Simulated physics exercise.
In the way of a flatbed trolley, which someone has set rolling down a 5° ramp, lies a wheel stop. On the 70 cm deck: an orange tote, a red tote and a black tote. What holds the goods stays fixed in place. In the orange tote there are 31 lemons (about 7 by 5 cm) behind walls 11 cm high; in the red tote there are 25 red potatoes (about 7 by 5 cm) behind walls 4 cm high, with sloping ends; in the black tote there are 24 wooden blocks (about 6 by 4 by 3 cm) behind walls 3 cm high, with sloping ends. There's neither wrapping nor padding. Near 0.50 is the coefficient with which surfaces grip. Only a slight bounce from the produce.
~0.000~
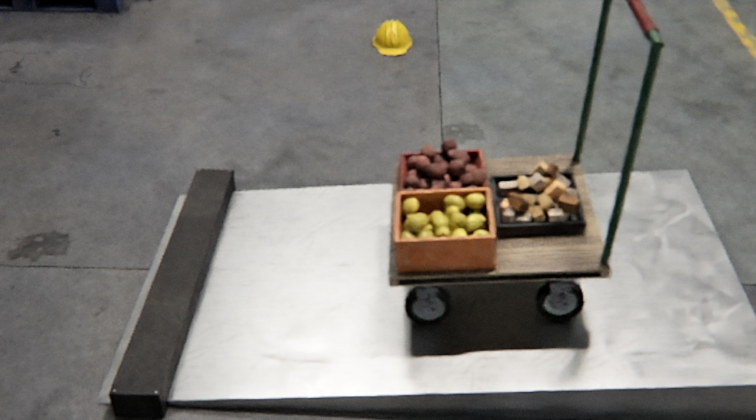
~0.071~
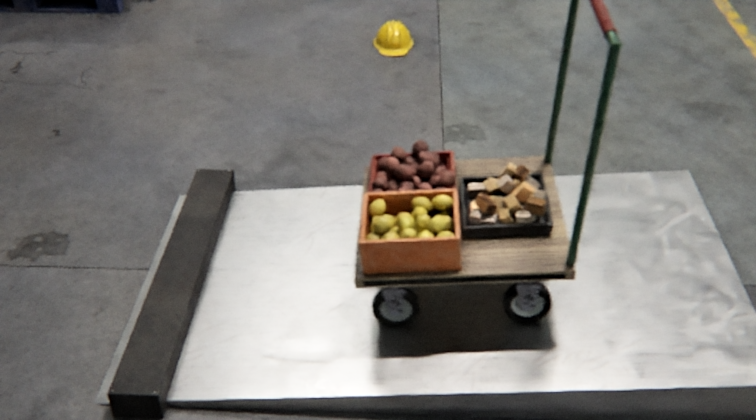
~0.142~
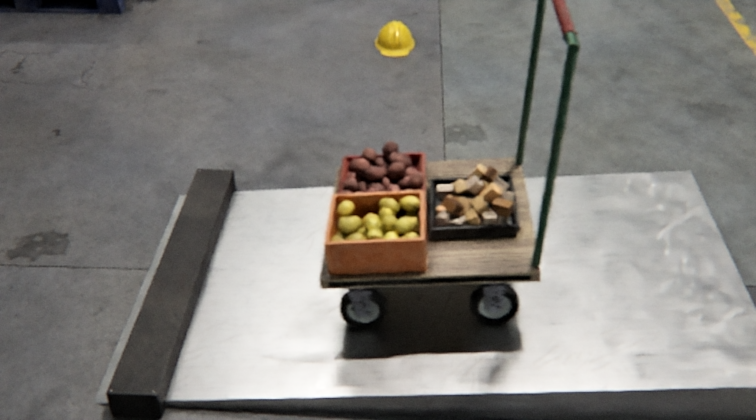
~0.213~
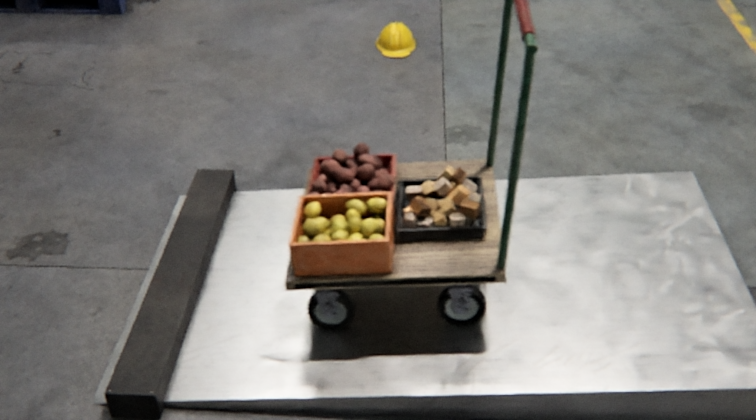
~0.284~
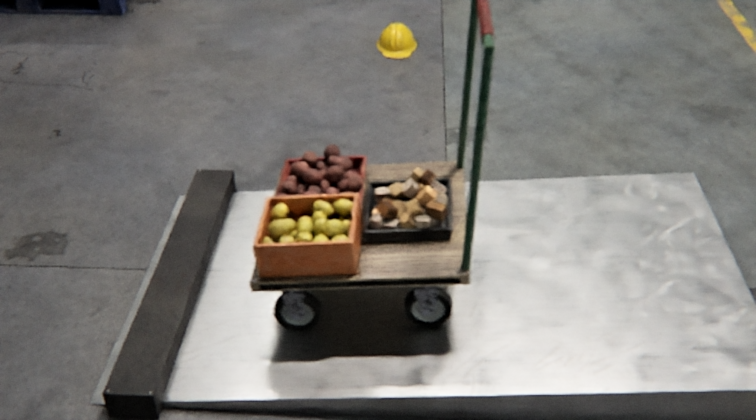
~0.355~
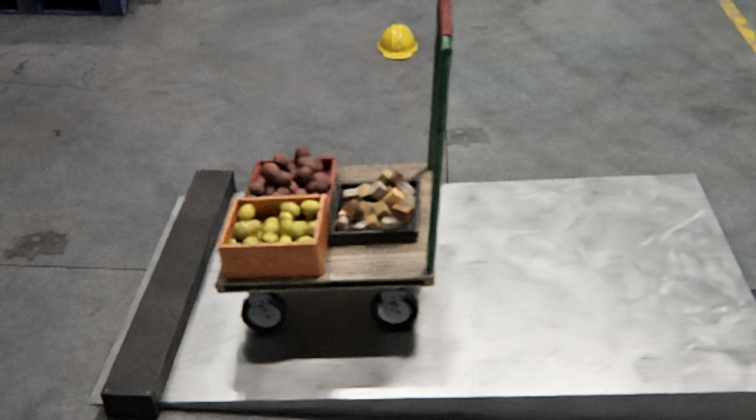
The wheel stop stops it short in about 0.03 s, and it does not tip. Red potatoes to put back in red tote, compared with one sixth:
Loss overshoots a sixth.
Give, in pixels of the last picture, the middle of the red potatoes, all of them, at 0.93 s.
Close to (215, 190).
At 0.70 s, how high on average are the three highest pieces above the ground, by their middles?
Their middles average near 46 cm high.
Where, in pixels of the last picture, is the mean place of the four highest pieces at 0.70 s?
Centred close to (238, 196).
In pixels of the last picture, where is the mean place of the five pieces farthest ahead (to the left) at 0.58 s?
Centre: About (176, 206) px.
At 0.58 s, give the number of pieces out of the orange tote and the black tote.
Estimate at that time - orange tote 0, black tote 0, give or take.
After 0.48 s, impact.
After 0.58 s, orange tote 31 in, 0 out, red tote 23 in, 2 out and black tote 24 in, 0 out.
After 0.70 s, orange tote 30 in, 1 out, red tote 19 in, 6 out and black tote 22 in, 2 out.
After 0.93 s, orange tote 30 in, 1 out, red tote 19 in, 6 out and black tote 19 in, 5 out.
When it is over (at 1.43 s), orange tote 30 in, 1 out, red tote 18 in, 7 out and black tote 19 in, 5 out. Asked share, 7 of 25, 28 per cent.
